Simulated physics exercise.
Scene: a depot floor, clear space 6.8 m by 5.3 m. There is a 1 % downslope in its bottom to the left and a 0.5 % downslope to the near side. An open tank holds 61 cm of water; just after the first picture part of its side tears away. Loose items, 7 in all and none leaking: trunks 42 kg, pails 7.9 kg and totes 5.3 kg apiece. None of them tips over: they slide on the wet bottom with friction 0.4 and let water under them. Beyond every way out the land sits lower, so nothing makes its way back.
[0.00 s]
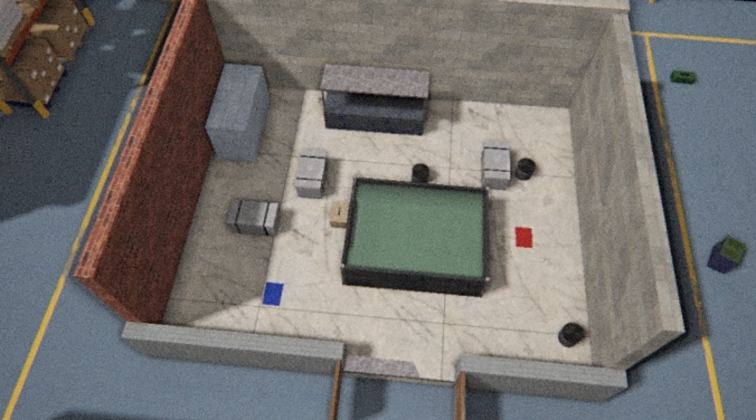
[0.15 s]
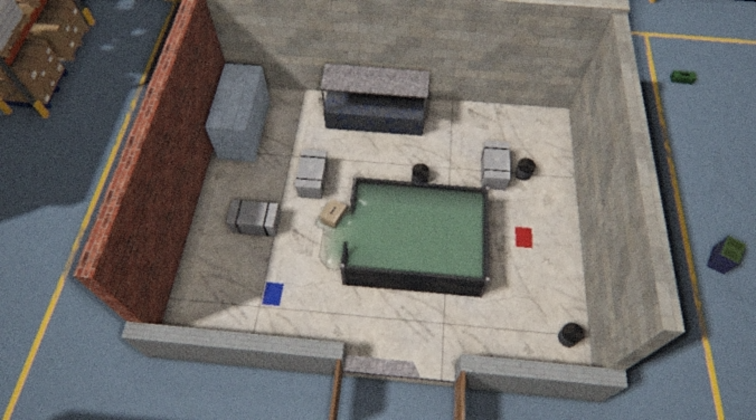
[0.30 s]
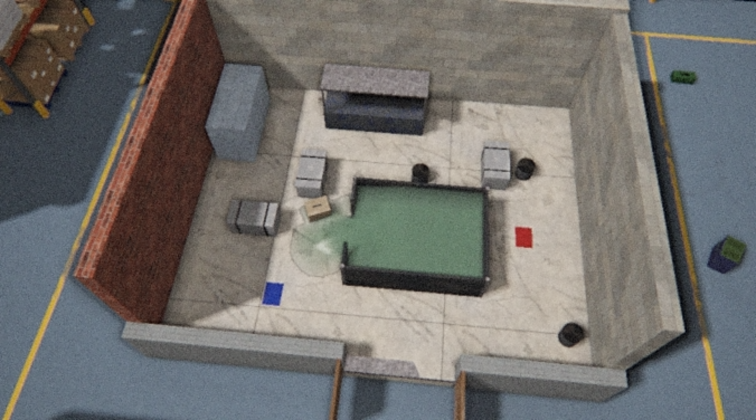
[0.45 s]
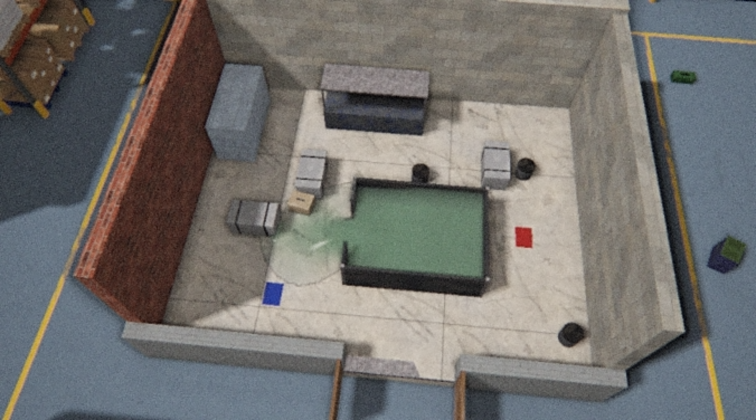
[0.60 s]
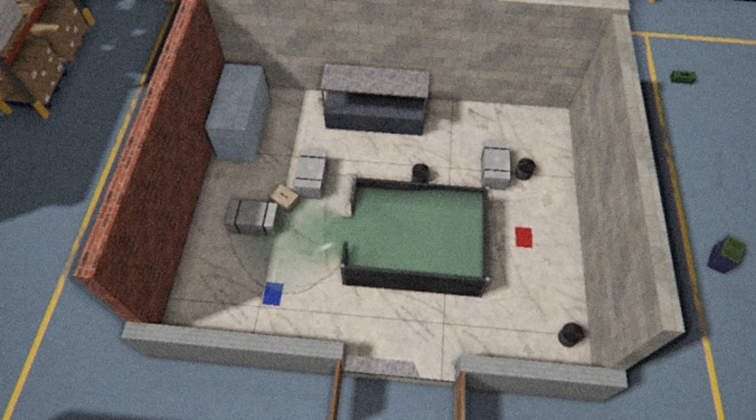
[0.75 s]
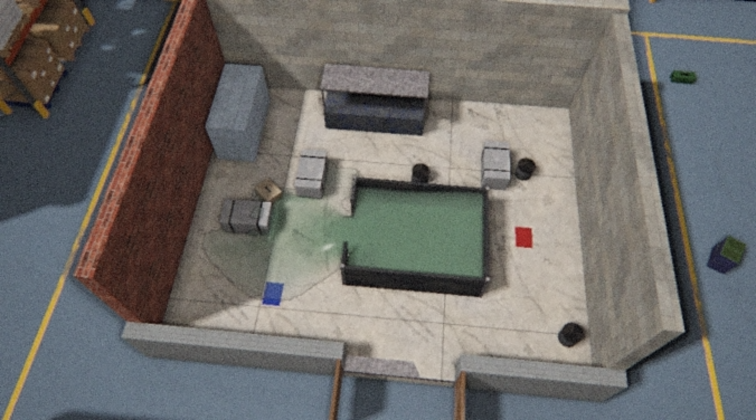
In this clip, greenish water spreads from the left side of a dark-walled tank across a walled floor, reaching the blue patch, as a small tan box slides left and slightly away; then a grey trunk shifts slightly left.
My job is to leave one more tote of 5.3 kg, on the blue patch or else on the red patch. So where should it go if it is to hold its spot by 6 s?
Go with the red patch.
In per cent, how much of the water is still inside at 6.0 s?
Close to 98 in a hundred parts remain.
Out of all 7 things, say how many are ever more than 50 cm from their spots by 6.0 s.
That adds up to 2.
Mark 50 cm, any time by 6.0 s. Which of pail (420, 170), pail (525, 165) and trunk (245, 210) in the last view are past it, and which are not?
In turn: Less, less, over.
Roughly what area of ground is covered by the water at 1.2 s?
11.0 m2.
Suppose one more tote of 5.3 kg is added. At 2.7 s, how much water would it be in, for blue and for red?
Respectively 15 and 0 cm.
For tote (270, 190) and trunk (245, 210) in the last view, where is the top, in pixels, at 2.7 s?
About (207, 161) for the first and (210, 206) for the second.
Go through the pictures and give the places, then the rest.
A tote at (340, 212) rests on the ground; a trunk at (253, 213), on the bottom; the blue patch at (273, 294); the red patch at (524, 237); water covers 3.5 m2; 0 of 7 have shifted, in the first frame.
A tote at (333, 210) rests on the ground, 11 cm from its start; a trunk at (253, 213) rests on the ground; the blue patch at (273, 294); the red patch at (524, 237); 3.9 m2 under water; 1 of 7 have shifted, in the second frame.
A tote at (317, 206) rests on the ground, 41 cm from its start; a trunk at (253, 213) rests on the ground; the blue patch at (273, 294); the red patch at (524, 237); 4.7 m2 under water; 1 of 7 have shifted, in the third frame.
A tote at (301, 200) rests on the ground, 73 cm from its start; a trunk at (253, 213) rests on the ground; the blue patch at (273, 294); the red patch at (524, 237); water covers 5.5 m2; 1 of 7 have shifted, in the fourth frame.
A tote at (284, 196) rests on the ground, 104 cm from its start; a trunk at (252, 213) rests on the ground; the blue patch at (273, 294); the red patch at (524, 237); water covers 6.3 m2; 1 of 7 have shifted, in the fifth frame.
A tote at (268, 189), on the bottom, 136 cm from its start; a trunk at (246, 212) rests on the ground, 12 cm from its start; the blue patch at (273, 294); the red patch at (524, 237); water covers 7.2 m2; 2 of 7 have shifted, in the sixth frame.
After 1.2 s on blue it would be 38 cm off in 4 cm of water; on red it would be 0 cm off in 0 cm of water.
After 2.7 s on blue it would be 78 cm off in 15 cm of water; on red it would be 0 cm off in 0 cm of water.
After 4.2 s on blue it would be 119 cm off in 6 cm of water; on red it would be 0 cm off in 0 cm of water.
After 6.0 s on blue it would be 404 cm off in 4 cm of water; on red it would be 0 cm off in 0 cm of water.
